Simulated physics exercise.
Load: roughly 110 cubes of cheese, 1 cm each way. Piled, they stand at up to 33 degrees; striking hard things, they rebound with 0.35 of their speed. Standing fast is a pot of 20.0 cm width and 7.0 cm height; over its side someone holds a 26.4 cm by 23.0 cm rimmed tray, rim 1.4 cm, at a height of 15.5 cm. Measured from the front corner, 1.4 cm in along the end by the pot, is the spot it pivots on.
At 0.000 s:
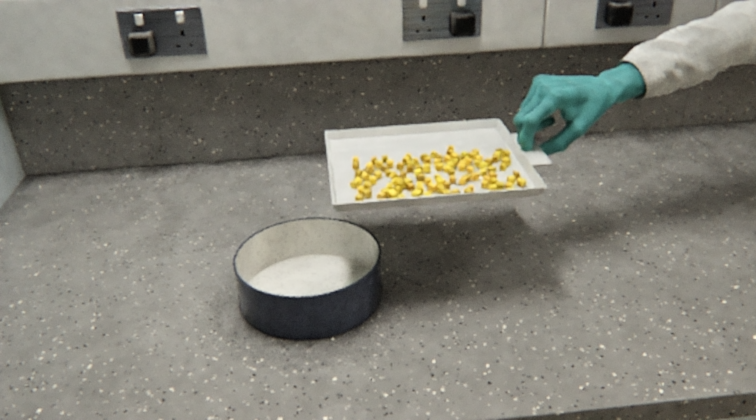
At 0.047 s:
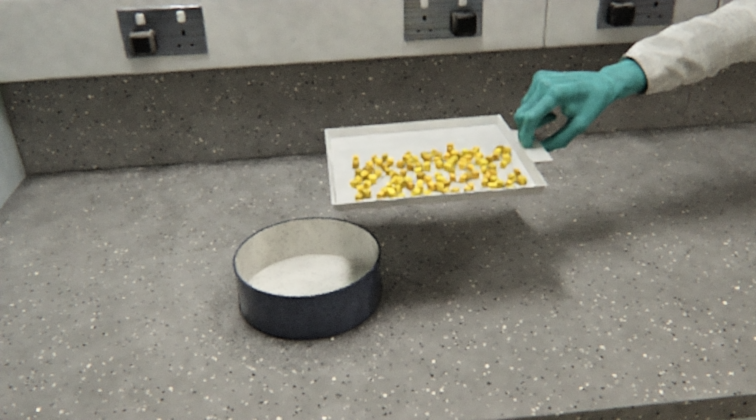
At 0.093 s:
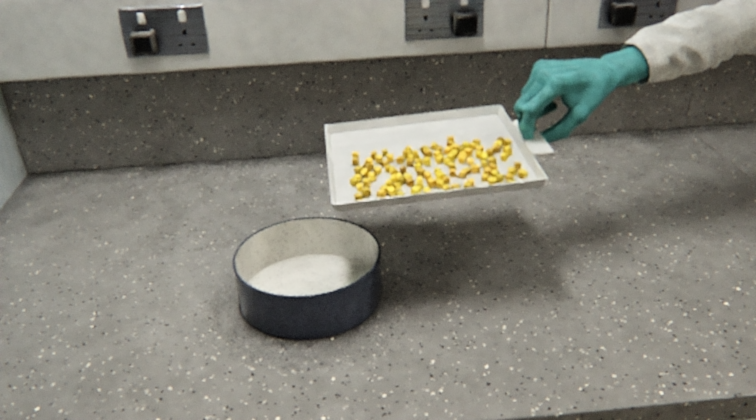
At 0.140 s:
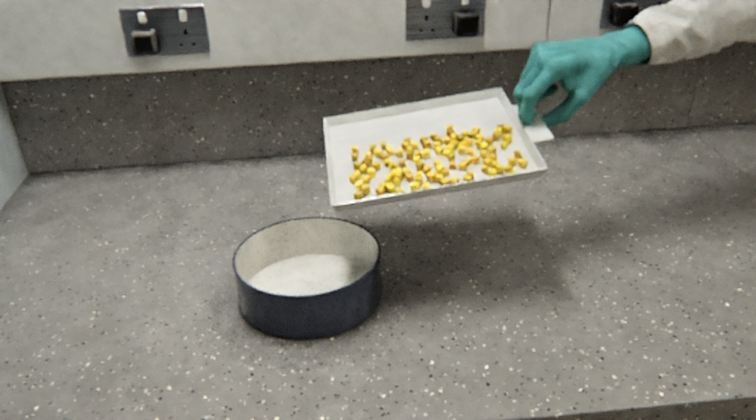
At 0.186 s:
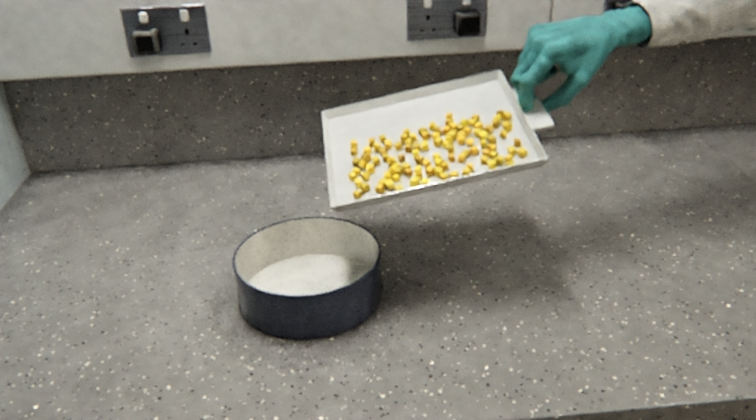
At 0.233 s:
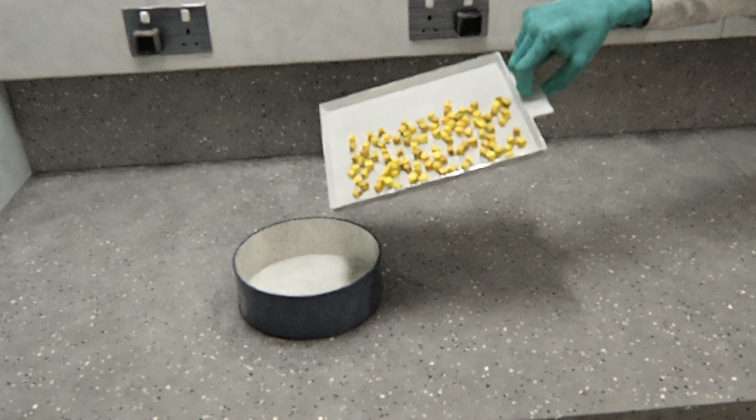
A green-gloved hand gradually tilts a white tray of small yellow pieces above a dark pot.
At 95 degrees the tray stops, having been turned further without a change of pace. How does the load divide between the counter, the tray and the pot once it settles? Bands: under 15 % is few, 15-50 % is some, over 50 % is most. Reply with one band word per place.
Counter some, tray few, pot most.
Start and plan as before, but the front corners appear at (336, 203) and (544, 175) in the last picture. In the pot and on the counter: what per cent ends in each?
Per cent by place - pot 25, counter 75.
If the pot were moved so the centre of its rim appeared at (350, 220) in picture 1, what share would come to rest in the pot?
About 0 per cent.
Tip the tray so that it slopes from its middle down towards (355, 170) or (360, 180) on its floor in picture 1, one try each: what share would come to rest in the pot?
Around 75 % for the first direction, around 90 % for the second.
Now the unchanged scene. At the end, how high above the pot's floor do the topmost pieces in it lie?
Measured height: Approx. 2.5 cm.
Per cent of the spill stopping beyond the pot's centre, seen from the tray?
80 per cent.
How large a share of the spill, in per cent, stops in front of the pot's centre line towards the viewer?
Some 100 per cent.
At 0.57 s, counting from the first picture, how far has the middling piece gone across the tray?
By then it sits near 5 cm from where it began.
After 0.57 s, tilt 56 degrees; the tray holds 100 %, the pot 0 %.
After 0.80 s, tilt 81 degrees; the tray holds 50 %, the pot 10 %.
Then, at 1.14 s, tilt 95 degrees; the tray holds 0 %, the pot 80 %.
By 1.9 s all is still; counter 20 %, tray 0 %, pot 80 %.
